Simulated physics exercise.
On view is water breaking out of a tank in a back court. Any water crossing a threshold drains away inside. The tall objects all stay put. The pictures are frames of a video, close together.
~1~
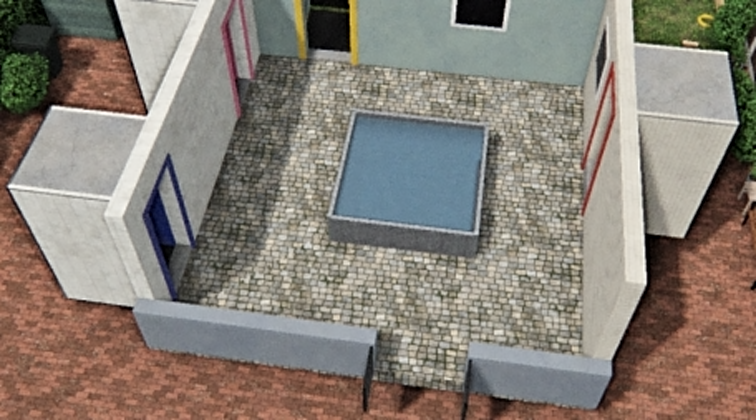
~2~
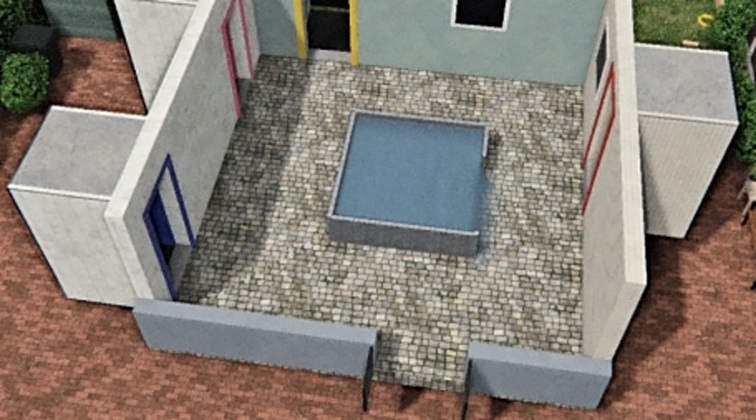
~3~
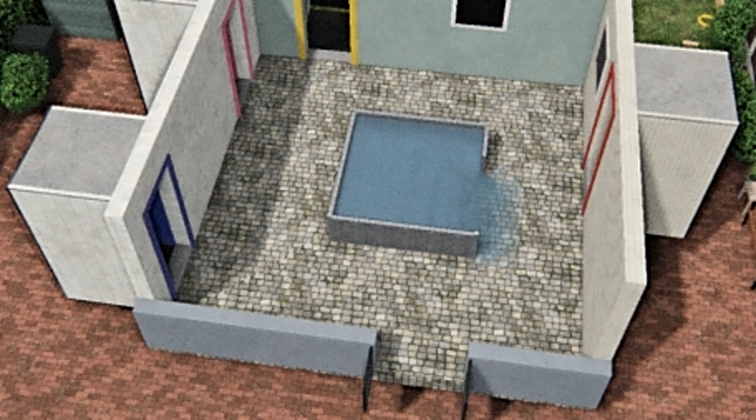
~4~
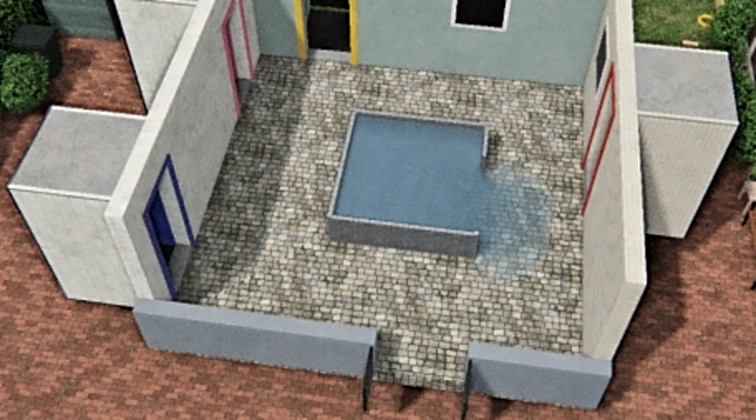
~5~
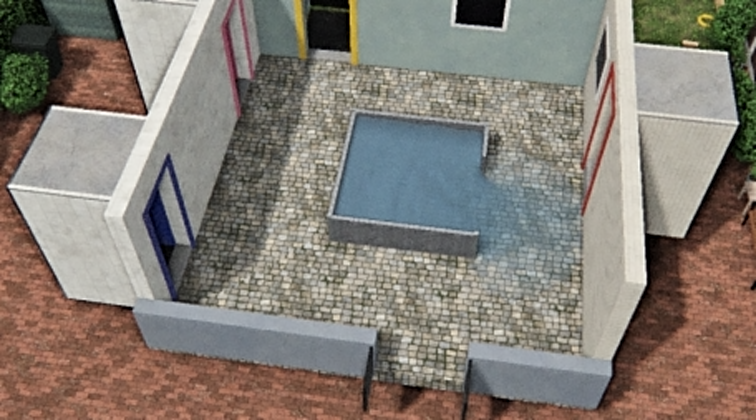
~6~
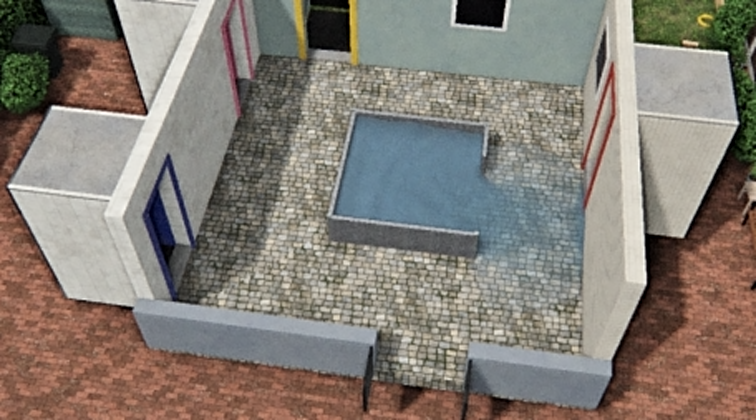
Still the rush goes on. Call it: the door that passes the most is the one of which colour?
It is the pink one.
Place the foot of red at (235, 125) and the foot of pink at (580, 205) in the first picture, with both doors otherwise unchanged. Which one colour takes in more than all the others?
The pink door.
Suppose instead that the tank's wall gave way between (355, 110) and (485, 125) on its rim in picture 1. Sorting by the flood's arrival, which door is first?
The one in yellow.
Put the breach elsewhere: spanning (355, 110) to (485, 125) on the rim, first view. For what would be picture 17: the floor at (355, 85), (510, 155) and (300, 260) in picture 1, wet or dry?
Going through them in turn, I'd say sodden, spared and spared.
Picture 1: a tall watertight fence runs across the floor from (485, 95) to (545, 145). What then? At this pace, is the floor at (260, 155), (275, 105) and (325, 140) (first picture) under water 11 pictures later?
In that order: Not flooded, clear, no water.
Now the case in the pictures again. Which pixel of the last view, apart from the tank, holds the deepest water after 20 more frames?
Roughly at pixel (575, 381).
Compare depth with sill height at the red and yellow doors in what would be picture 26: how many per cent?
Readings, in sequence: 60 percent and 0 percent.
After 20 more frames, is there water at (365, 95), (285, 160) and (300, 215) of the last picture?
First spot not wetted, second not wetted, third not wetted.
A moment on, water covers 15 % of the floor; blue door not reached, red door wet at the sill, nothing in, yellow door not reached, pink door not reached.
Next, water covers 25 % of the floor; blue door not reached, red door wet at the sill, nothing in, yellow door not reached, pink door not reached.
Then, water covers 50 % of the floor; blue door not reached, red door wet at the sill, nothing in, yellow door not reached, pink door not reached.
Later, water covers 90 % of the floor; blue door wet at the sill, nothing in, red door wet at the sill, nothing in, yellow door wet at the sill, nothing in, pink door a trickle in.
In the end, water covers 100 % of the floor; blue door a trickle in, red door wet at the sill, nothing in, yellow door wet at the sill, nothing in, pink door a lot in; the pink door has let in the most.
